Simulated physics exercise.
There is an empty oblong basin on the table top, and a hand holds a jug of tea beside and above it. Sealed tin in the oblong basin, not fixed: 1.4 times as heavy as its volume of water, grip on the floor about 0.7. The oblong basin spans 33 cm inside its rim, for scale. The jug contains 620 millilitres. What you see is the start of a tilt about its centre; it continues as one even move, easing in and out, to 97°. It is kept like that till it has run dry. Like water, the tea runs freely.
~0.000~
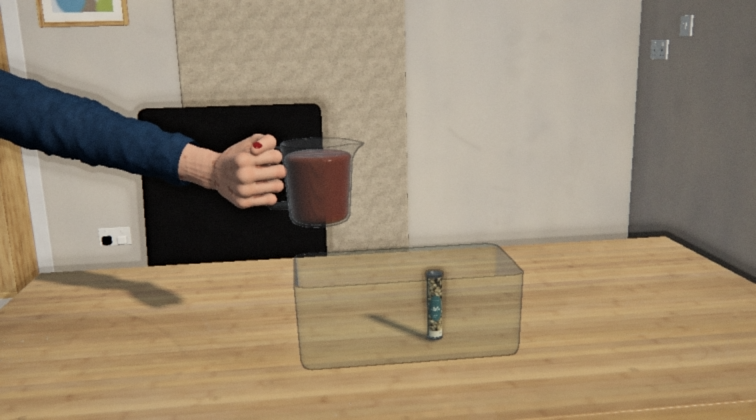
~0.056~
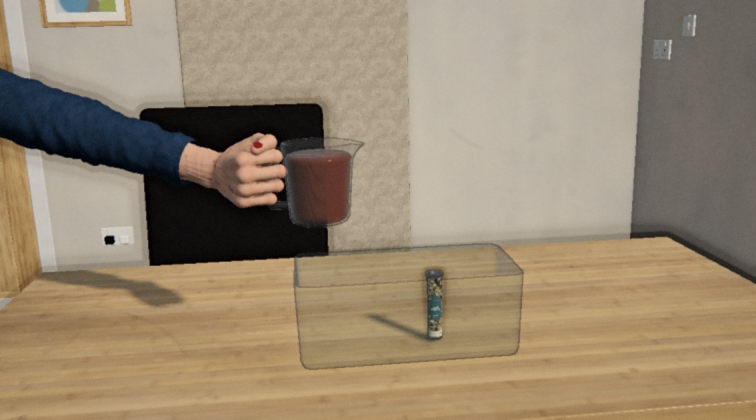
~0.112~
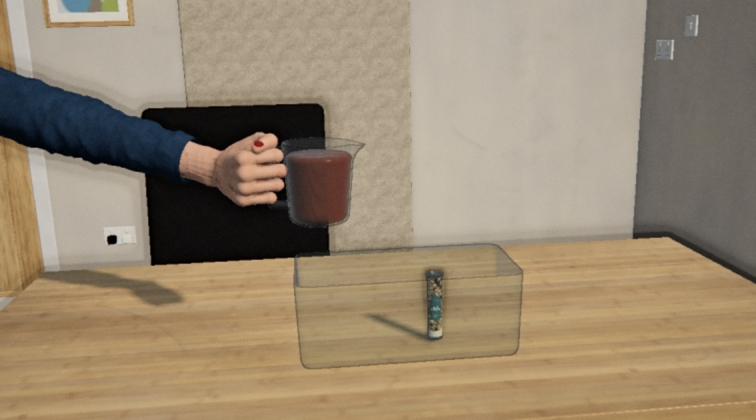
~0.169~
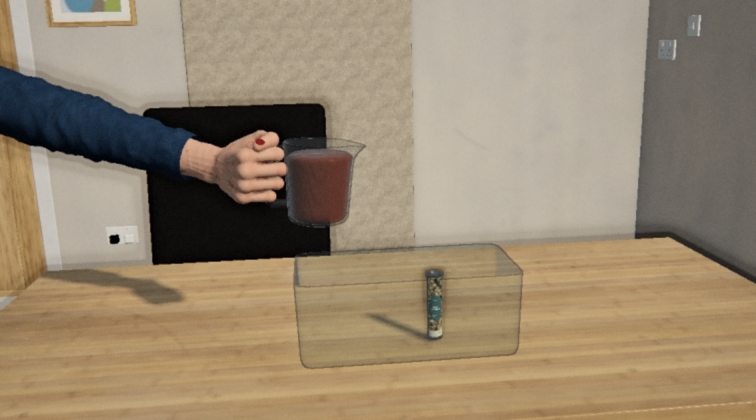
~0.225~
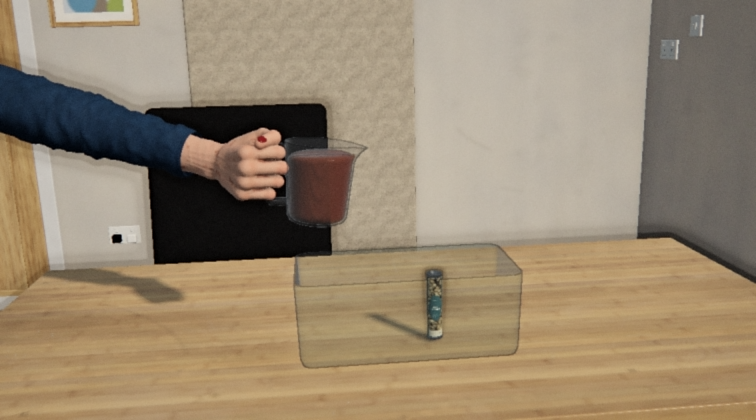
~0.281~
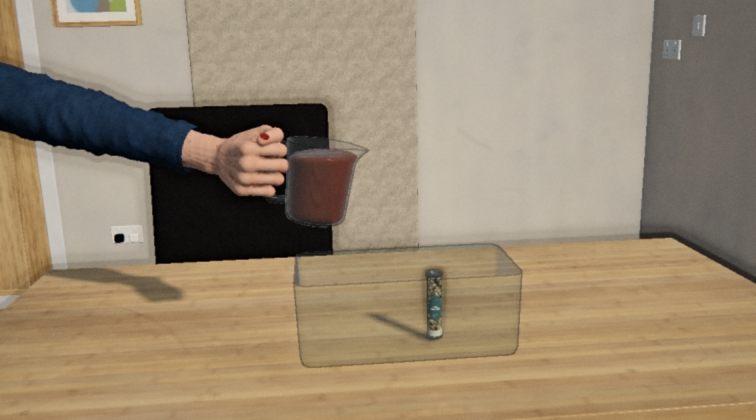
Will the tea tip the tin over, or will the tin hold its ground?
Looks like it can't take it.
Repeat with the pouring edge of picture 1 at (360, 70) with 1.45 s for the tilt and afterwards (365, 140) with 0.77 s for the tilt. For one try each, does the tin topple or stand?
Trial 1 - tin tips; trial 2 - tin tips.
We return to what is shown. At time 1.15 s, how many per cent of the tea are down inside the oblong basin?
Some 46 per cent.
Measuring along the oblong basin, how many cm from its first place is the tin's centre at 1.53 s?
I'd put it at around 6 centimetres.
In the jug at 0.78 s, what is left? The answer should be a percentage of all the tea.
Some 84 per cent.
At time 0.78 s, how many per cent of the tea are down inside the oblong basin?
Roughly 4 per cent.
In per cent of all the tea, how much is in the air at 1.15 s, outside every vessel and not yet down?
About 18 per cent.
After 0.78 s the tilt is 54° and 84 per cent is still to pour; the tin stands where it began.
After 1.15 s the tilt is 87° and 37 per cent is still to pour; the tin leans 45°.
After 1.53 s the tilt is 97° and 5 per cent is still to pour; the tin lies on its side.
After 1.95 s the tilt is 97° and 0 per cent is still to pour; the tin lies on its side.
In the end the tin lies on its side.
